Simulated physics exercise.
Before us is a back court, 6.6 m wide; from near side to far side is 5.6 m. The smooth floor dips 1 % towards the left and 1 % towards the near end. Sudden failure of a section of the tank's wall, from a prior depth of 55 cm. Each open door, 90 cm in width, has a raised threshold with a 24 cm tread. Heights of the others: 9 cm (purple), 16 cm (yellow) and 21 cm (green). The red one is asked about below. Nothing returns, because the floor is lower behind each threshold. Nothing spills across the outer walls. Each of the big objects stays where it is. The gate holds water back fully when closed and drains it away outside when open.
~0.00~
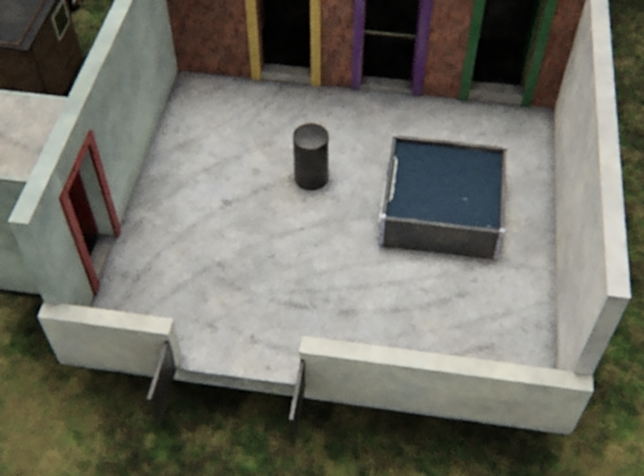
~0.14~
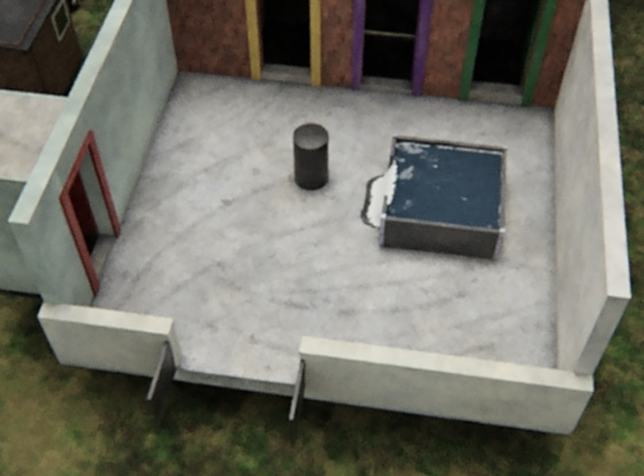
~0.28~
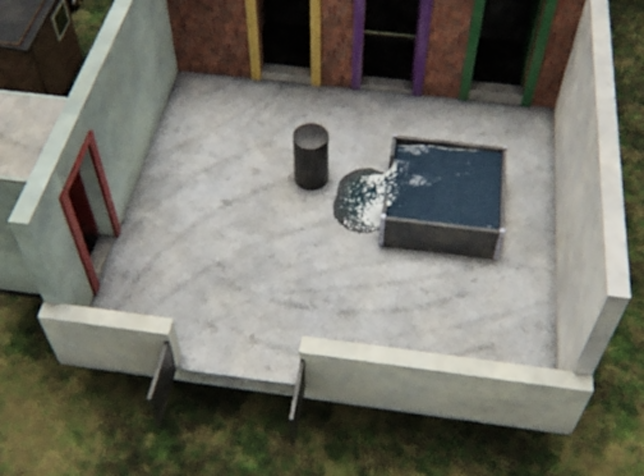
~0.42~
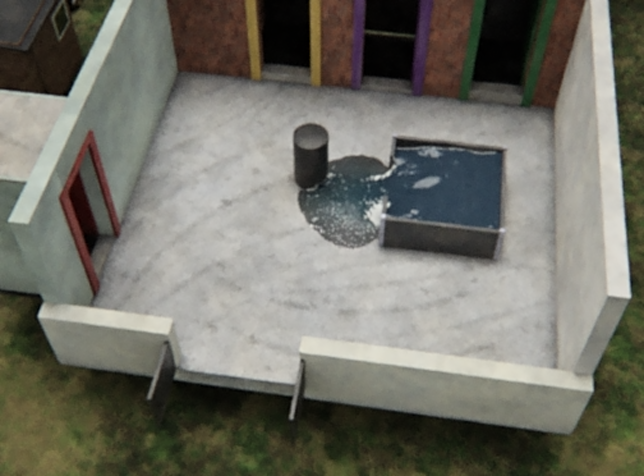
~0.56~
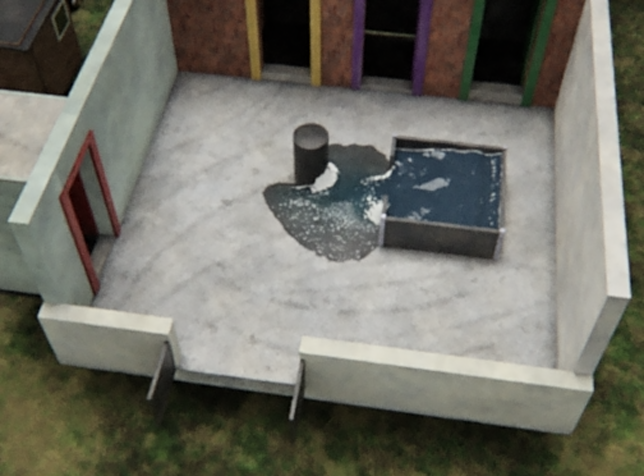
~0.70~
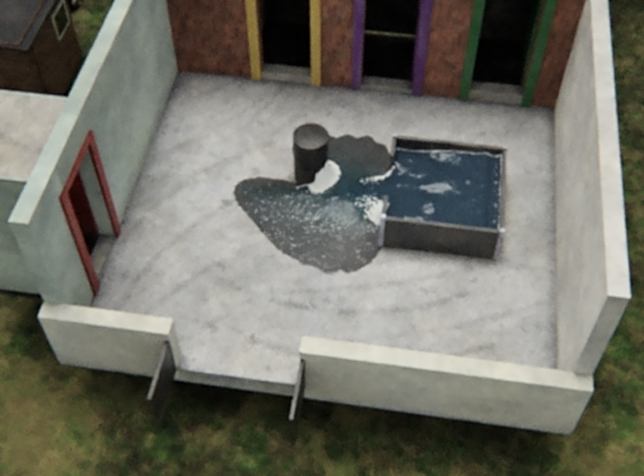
A walled courtyard held a short dark post and a square tank of water; then water burst from the tank's left side, spread across the pale floor and flowed around the post, leftward.
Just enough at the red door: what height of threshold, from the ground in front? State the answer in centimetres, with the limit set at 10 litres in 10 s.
Some 12.5 cm.
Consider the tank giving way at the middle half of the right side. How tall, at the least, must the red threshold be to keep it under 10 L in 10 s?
Then the minimum is about 6.5 cm.
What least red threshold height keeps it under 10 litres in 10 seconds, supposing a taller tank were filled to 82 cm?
Roughly 20 cm high.
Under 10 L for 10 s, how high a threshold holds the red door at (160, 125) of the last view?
Something near 6.5 cm.
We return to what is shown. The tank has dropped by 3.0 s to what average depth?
It averages near 23 cm.
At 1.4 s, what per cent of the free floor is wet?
25 %.
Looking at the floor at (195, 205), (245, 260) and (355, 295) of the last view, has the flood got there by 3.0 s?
So the three spots come out swamped, swamped, spared, in that order.
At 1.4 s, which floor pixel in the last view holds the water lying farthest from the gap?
Around (127, 211).
After 1.4 s water covers 25 % of the floor, deepest (34 cm) near (330, 189); it has not reached the red door.
After 3.0 s water covers 45 % of the floor, deepest (26 cm) near (83, 328); 13 cm at the red door, 35 litres in over its 6 cm threshold.
After 10.0 s water covers 65 % of the floor, deepest (12 cm) near (78, 339); 8 cm at the red door, 109 litres in over its 6 cm threshold.
At the red door as built, the water arrived by 1.8 s and peaked near 14 cm at 2.6 s.
Run again over the same 10 s with other heights there, 20 litres in over 11 cm, 3 litres over 14.5 cm. The limit of 10 litres is kept from about 12.5 cm up.
